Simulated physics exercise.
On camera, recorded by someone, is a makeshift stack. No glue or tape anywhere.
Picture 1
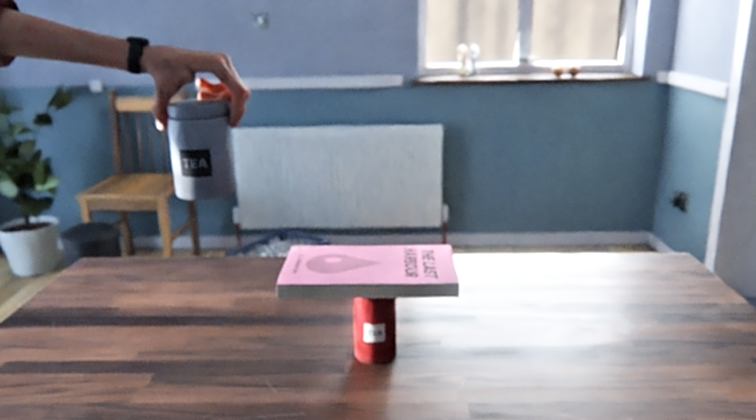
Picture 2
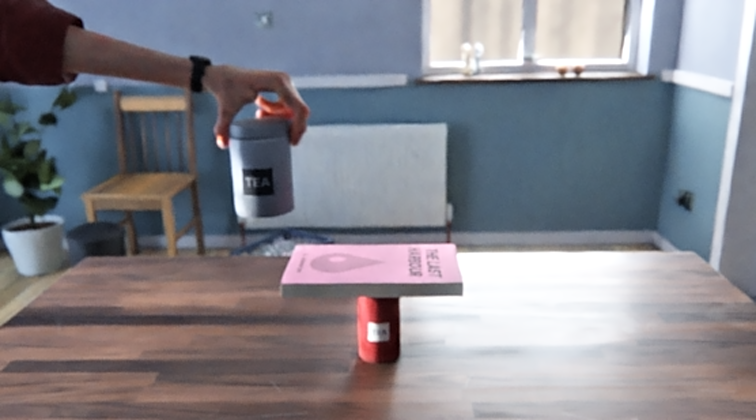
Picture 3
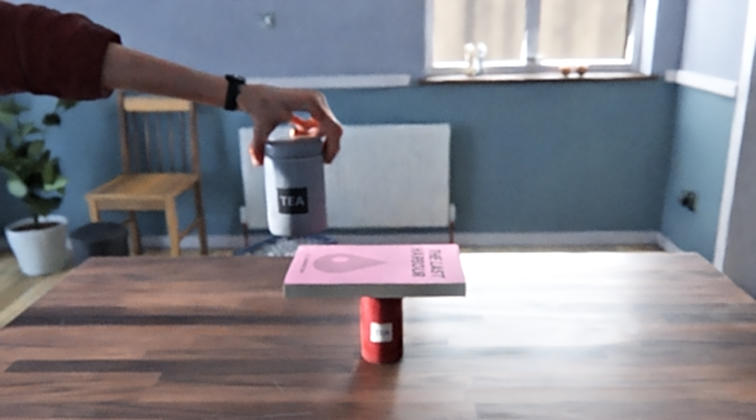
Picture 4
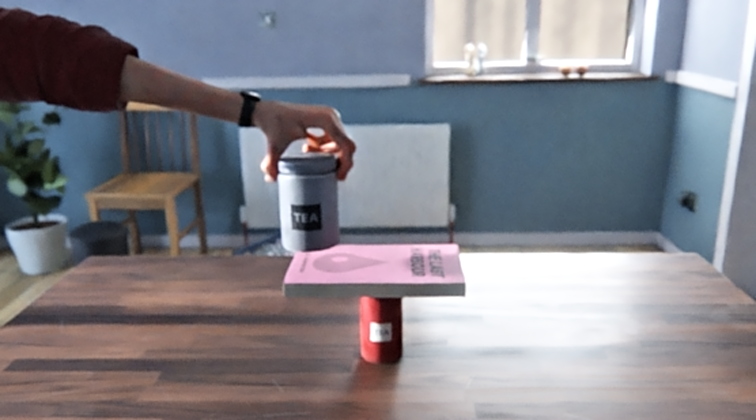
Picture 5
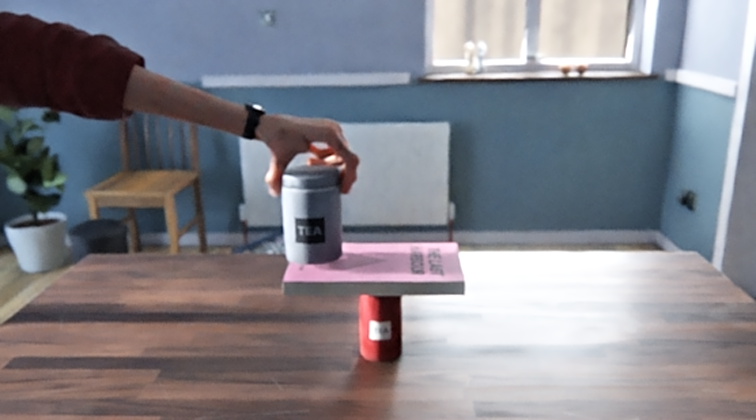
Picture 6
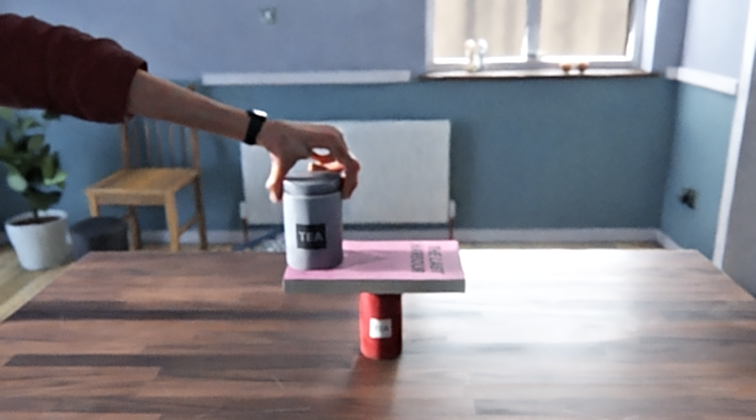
A grey tea jar, gripped from above by a hand, moved right and down over a wooden table until it sat on the left side of a pink book balanced on a small red tin.
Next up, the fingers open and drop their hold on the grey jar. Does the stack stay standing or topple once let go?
It topples.
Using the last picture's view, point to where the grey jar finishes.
End position in the final view: Approximately (210, 331).
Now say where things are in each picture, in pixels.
In the first picture, coming down; grey jar (202, 149); pink book (370, 270).
In the second picture, coming down; grey jar (263, 166); pink book (374, 269).
In the third picture, coming down; grey jar (296, 185); pink book (377, 270).
In the fourth picture, coming down; grey jar (309, 201); pink book (376, 269).
In the fifth picture, coming down; grey jar (313, 214); pink book (376, 268).
In the sixth picture, in place under the hand; grey jar (314, 220); pink book (376, 265).
Then, 0.50 s on from there, grey jar now fallen; pink book turned 59° from how it was put.
Then, 0.60 s on from there, pink book turned 69° from how it was put.
Then, 1.00 s on from there, pink book now fallen; red jar on its side.
In the end, fallen, pink book, grey jar and red jar. At the end, from the last picture's camera, grey jar near (210, 331). The stack comes apart.
